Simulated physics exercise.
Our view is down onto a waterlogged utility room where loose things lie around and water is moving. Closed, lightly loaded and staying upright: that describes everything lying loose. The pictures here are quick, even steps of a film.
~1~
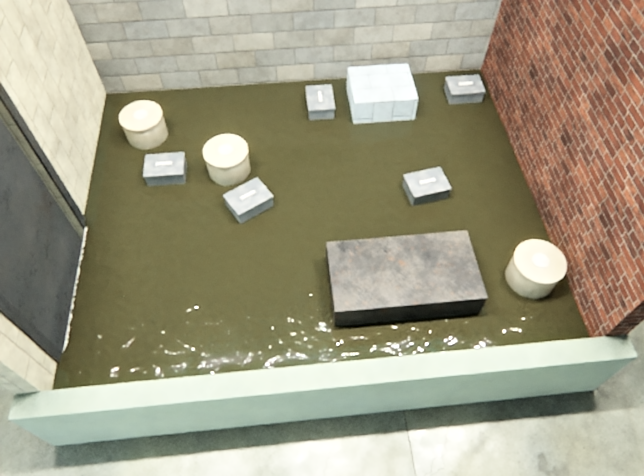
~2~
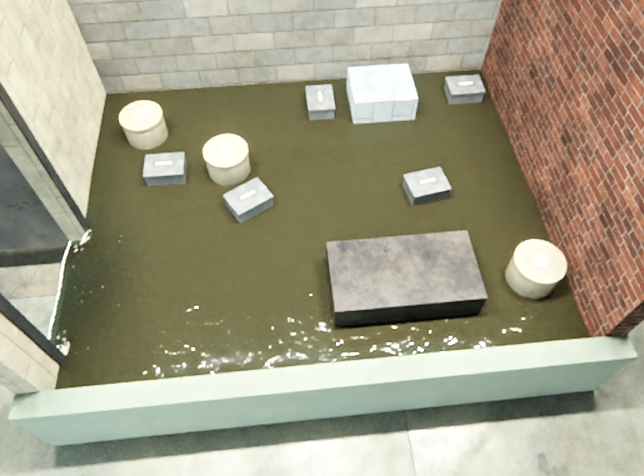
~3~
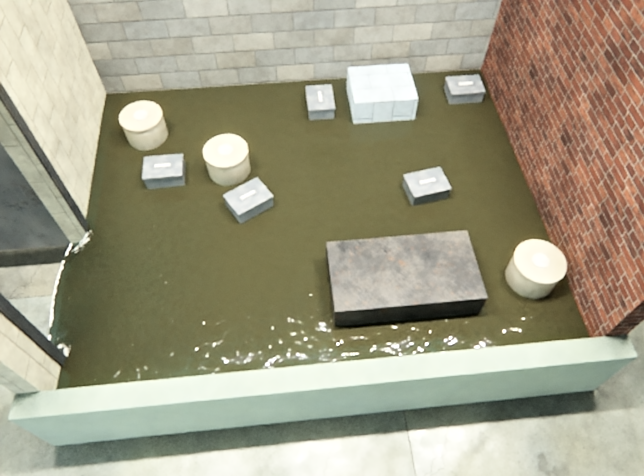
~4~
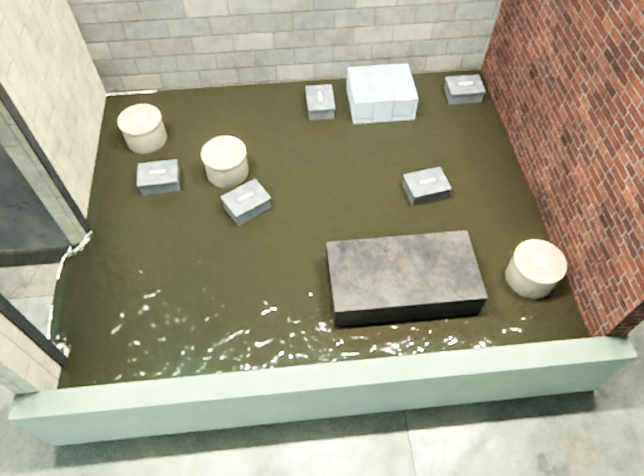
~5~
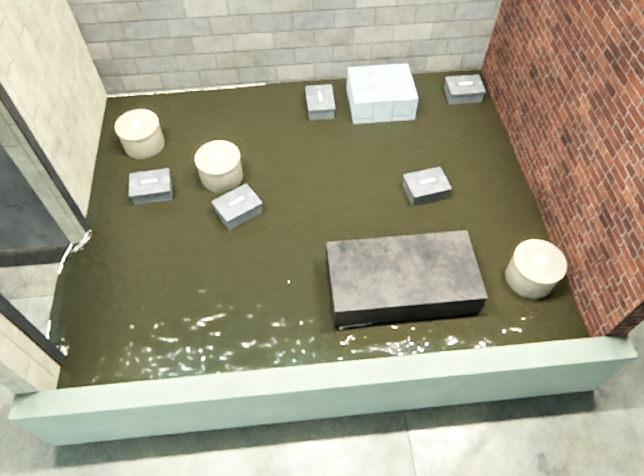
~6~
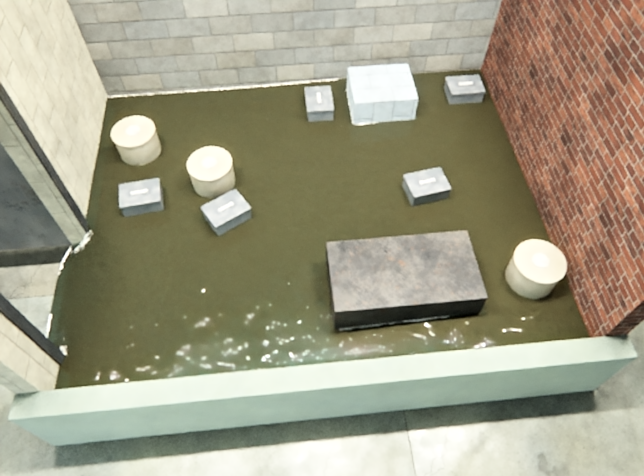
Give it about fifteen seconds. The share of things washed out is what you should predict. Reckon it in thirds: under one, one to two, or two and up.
It will most likely fall inside the middle range.
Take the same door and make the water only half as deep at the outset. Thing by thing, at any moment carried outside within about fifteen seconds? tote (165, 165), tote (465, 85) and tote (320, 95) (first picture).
In turn: Swept away, remains, remains.
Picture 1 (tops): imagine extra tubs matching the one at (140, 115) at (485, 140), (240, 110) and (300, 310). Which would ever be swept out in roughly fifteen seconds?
Remains, exits, exits.
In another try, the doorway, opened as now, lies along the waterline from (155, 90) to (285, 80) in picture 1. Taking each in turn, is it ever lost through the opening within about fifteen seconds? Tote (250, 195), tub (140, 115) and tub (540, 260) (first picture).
Sequentially, I'd put it as swept away, swept away, not lost.
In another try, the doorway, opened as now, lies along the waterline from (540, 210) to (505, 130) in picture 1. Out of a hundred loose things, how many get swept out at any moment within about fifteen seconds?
Close to 80 %, I think.
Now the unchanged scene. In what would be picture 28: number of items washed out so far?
The answer here is 4.
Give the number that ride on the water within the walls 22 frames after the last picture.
The count comes to 4.
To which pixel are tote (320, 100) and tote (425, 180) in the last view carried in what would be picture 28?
Estimated positions: (241, 125); (262, 206).
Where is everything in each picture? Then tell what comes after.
The first frame shows a tote at (164, 164), afloat; a tote at (248, 196), afloat; 0 of 8 have shifted.
The second frame shows a tote at (164, 164) floats; a tote at (248, 196) floats; 0 of 8 have shifted.
The third frame shows a tote at (163, 166) floats; a tote at (248, 196), afloat; 0 of 8 have shifted.
The fourth frame shows a tote at (157, 172), afloat, close to its start; a tote at (246, 197) floats; 1 of 8 have shifted.
The fifth frame shows a tote at (149, 182), afloat, close to its start; a tote at (237, 202), afloat, close to its start; 4 of 8 have shifted.
The sixth frame shows a tote at (139, 193), afloat, a stride from its start; a tote at (226, 207) floats, close to its start; 4 of 8 have shifted.
A moment on, 0 of 8 are out; 8 afloat.
Next, 4 of 8 are out; 4 afloat.
Later, 4 of 8 are out; 4 afloat.
In the end, 4 of 8 are out; 4 afloat.
